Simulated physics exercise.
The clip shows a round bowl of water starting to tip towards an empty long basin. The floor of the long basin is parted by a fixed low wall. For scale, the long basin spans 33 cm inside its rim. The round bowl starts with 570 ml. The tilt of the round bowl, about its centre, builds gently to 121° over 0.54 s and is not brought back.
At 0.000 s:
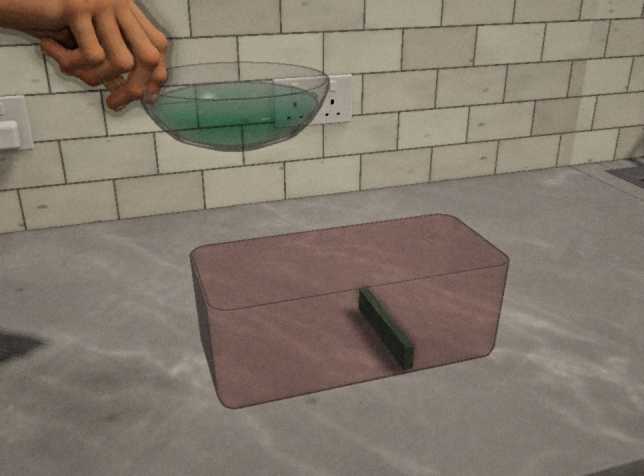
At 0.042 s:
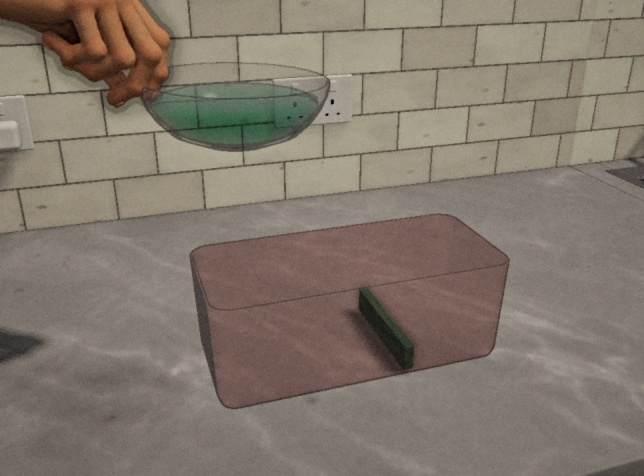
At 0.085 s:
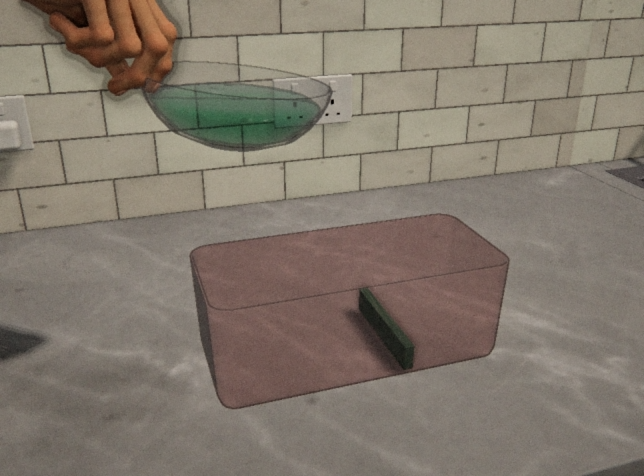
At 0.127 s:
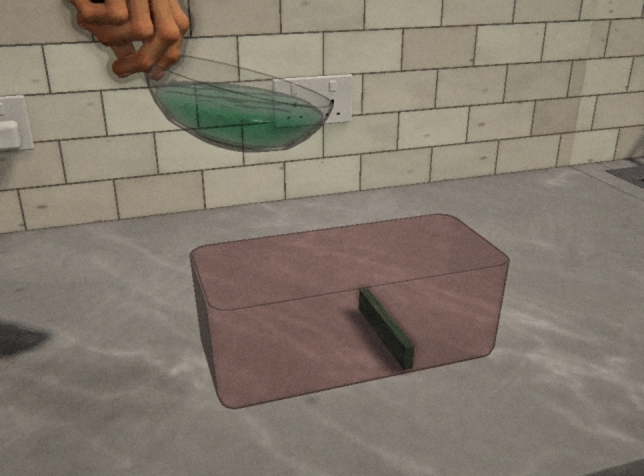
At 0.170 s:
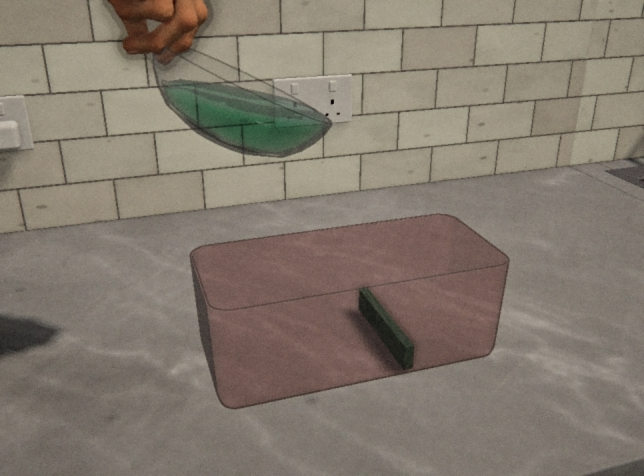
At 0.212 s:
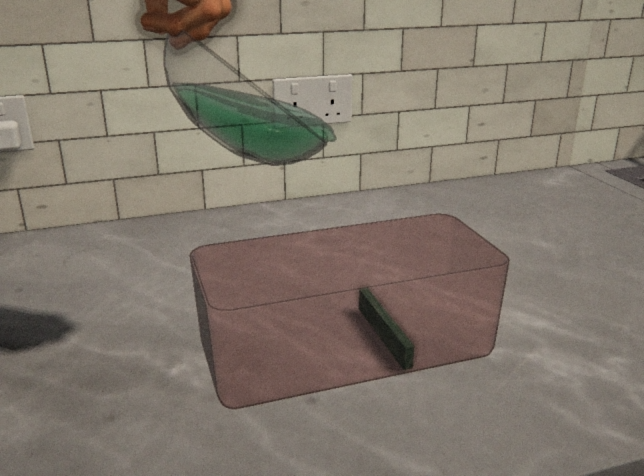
At first, a hand holds a clear round bowl of green water almost level above an empty, pinkish long basin with a low dark wall inside. The hand rises and moves right as the bowl tilts steadily down to the right, and the water shifts to its right rim, where a little slips over the edge.
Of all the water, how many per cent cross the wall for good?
The far part has some 21 per cent.
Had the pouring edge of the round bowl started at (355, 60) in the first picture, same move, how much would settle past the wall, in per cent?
Then about 40 per cent.
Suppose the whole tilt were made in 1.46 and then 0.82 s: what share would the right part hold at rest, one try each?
In turn about 35 and 25 per cent.
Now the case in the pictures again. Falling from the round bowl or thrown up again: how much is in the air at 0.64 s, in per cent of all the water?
Some 12 per cent.
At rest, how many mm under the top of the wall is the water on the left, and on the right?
Some 18 mm on the left and 24 mm on the right.
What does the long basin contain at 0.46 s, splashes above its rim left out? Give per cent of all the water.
Near 86 in a hundred.
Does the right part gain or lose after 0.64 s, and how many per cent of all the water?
It goes up by about 5.
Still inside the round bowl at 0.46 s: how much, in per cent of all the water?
Near 0 in a hundred.
Then, 0.46 s in, the tilt is 115° and 0 per cent is still to pour, 83 is left of the wall and 2 right of it.
Then, 0.64 s in, the tilt is 121° and 0 per cent is still to pour, 72 is left of the wall and 16 right of it.
Then, 0.83 s in, the tilt is 121° and 0 per cent is still to pour, 70 is left of the wall and 21 right of it.
Then, 1.04 s in, the tilt is 121° and 0 per cent is still to pour, 70 is left of the wall and 21 right of it.
Finally, 70 per cent lies left of the wall, 21 right of it and 9 outside.
